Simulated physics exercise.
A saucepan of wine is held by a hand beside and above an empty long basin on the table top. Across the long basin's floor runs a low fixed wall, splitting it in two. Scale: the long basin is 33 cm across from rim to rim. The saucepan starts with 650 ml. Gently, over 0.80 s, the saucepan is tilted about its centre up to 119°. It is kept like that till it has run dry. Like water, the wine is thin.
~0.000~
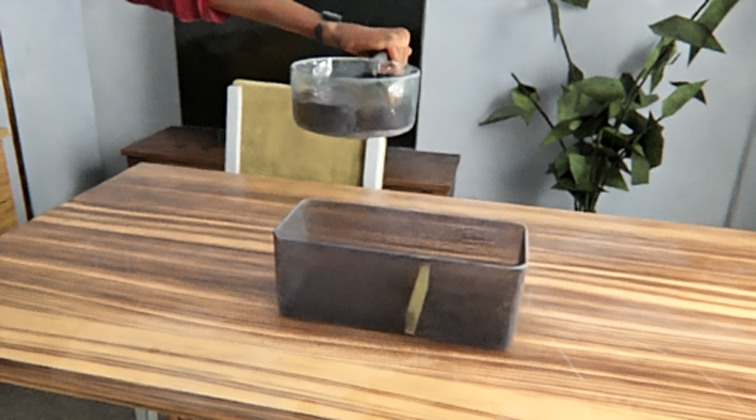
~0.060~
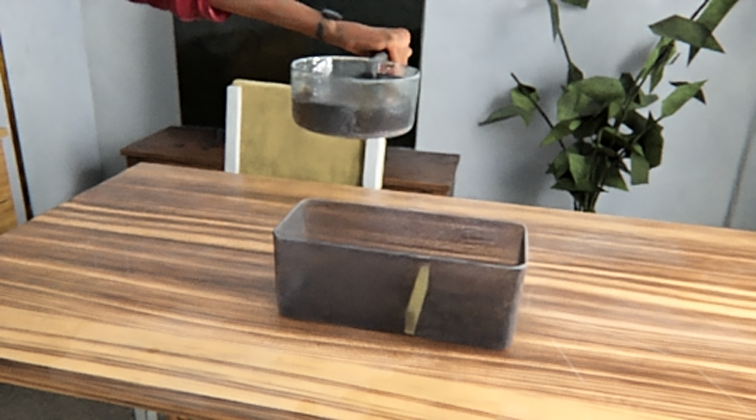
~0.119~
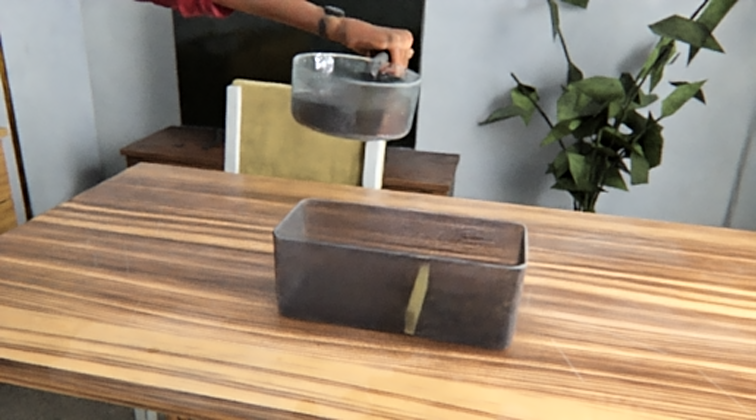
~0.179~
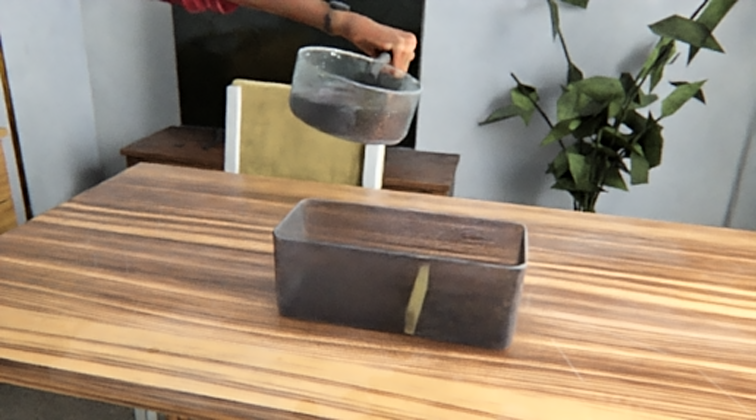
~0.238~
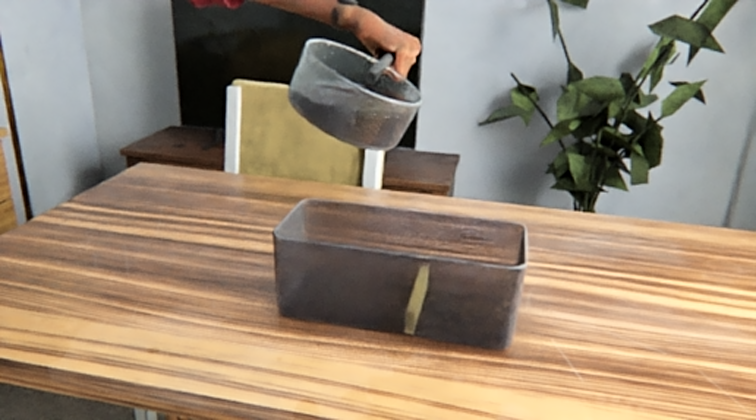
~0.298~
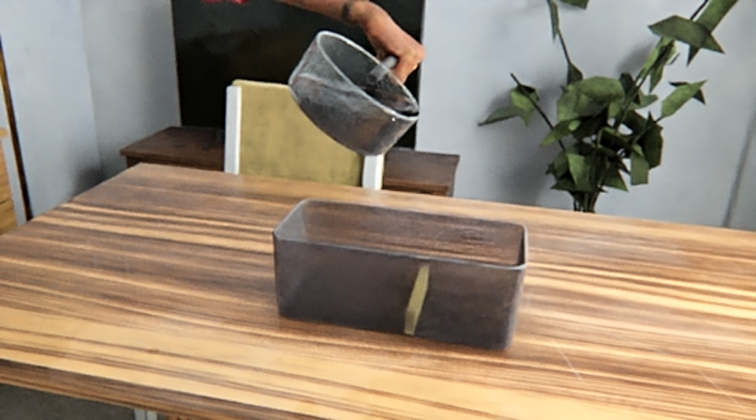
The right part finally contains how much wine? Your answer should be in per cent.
About 53 in every hundred parts.
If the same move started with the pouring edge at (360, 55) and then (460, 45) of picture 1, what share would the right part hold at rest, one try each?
15 and 80 %.
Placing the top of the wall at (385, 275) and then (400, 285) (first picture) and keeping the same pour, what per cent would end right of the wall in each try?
First 85, then 65 per cent.
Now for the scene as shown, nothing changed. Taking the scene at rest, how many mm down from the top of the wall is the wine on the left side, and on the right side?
Left 22 mm, right 14 mm.
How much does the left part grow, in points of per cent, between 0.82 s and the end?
Roughly 14 in a hundred.
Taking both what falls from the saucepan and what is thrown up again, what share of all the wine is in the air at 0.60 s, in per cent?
It comes to roughly 44 per cent.
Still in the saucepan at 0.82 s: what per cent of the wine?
Around 2 percent of it.
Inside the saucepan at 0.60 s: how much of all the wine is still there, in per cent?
Near 20 in a hundred.
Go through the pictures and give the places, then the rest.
In the first picture, it leans 0°; its right rim is at (418, 75); the wine meets the walls at (300, 90) and (414, 100); the long basin's rim runs from (289, 217) to (526, 246); the wall's top is at (419, 288).
In the second picture, it leans 2°; its right rim is at (418, 77); the wine meets the walls at (299, 90) and (414, 101).
In the third picture, it leans 6°; its right rim is at (419, 82); the wine meets the walls at (299, 88) and (414, 102).
In the fourth picture, it leans 14°; its right rim is at (420, 91); the wine meets the walls at (298, 87) and (414, 103).
In the fifth picture, it leans 24°; its right rim is at (420, 103); the wine meets the walls at (296, 83) and (415, 105).
In the sixth picture, it leans 36°; its right rim is at (417, 117); the wine meets the walls at (298, 79) and (420, 108).
After 0.60 s the tilt is 101° and 20 per cent is still to pour, 0 is left of the wall and 36 right of it.
After 0.82 s the tilt is 119° and 2 per cent is still to pour, 30 is left of the wall and 58 right of it.
After 1.05 s the tilt is 119° and 0 per cent is still to pour, 44 is left of the wall and 53 right of it.
After 1.30 s the tilt is 119° and 0 per cent is still to pour, 45 is left of the wall and 53 right of it.
In the end 45 per cent lies left of the wall, 53 right of it and 2 outside.
